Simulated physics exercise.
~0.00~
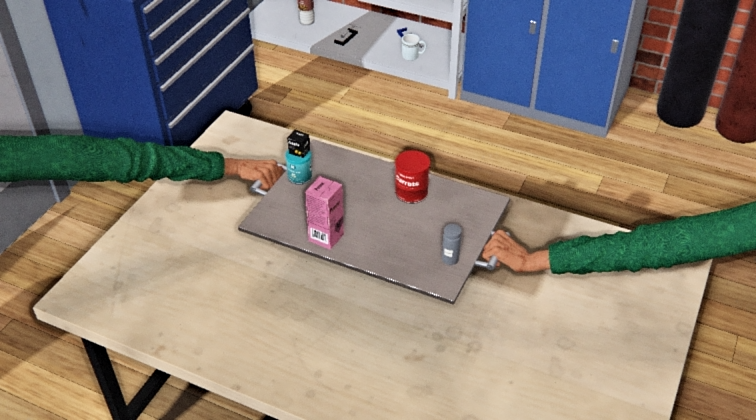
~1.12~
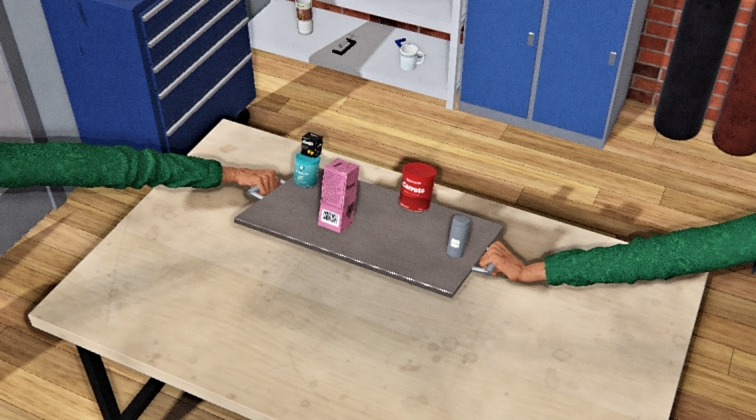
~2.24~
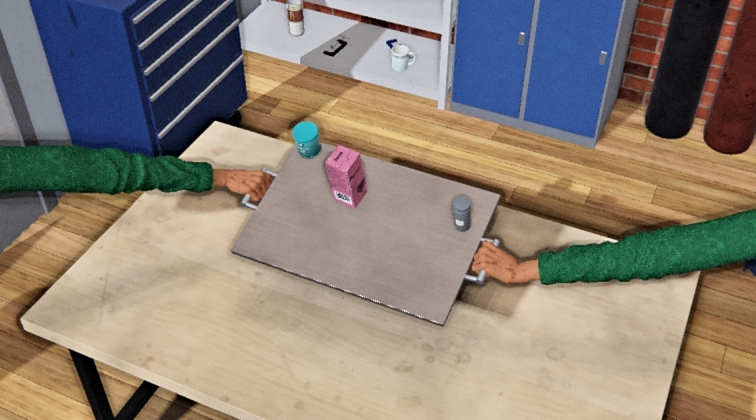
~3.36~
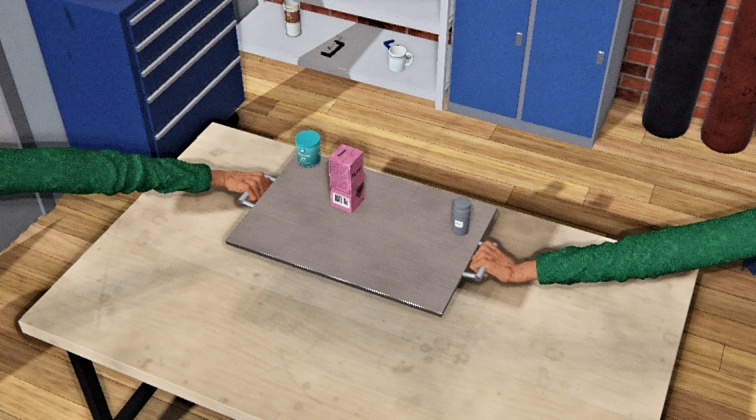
In a workshop, two hands tilting a rimless tray back and forth, red tin and black carton disappearing, three items left upright.
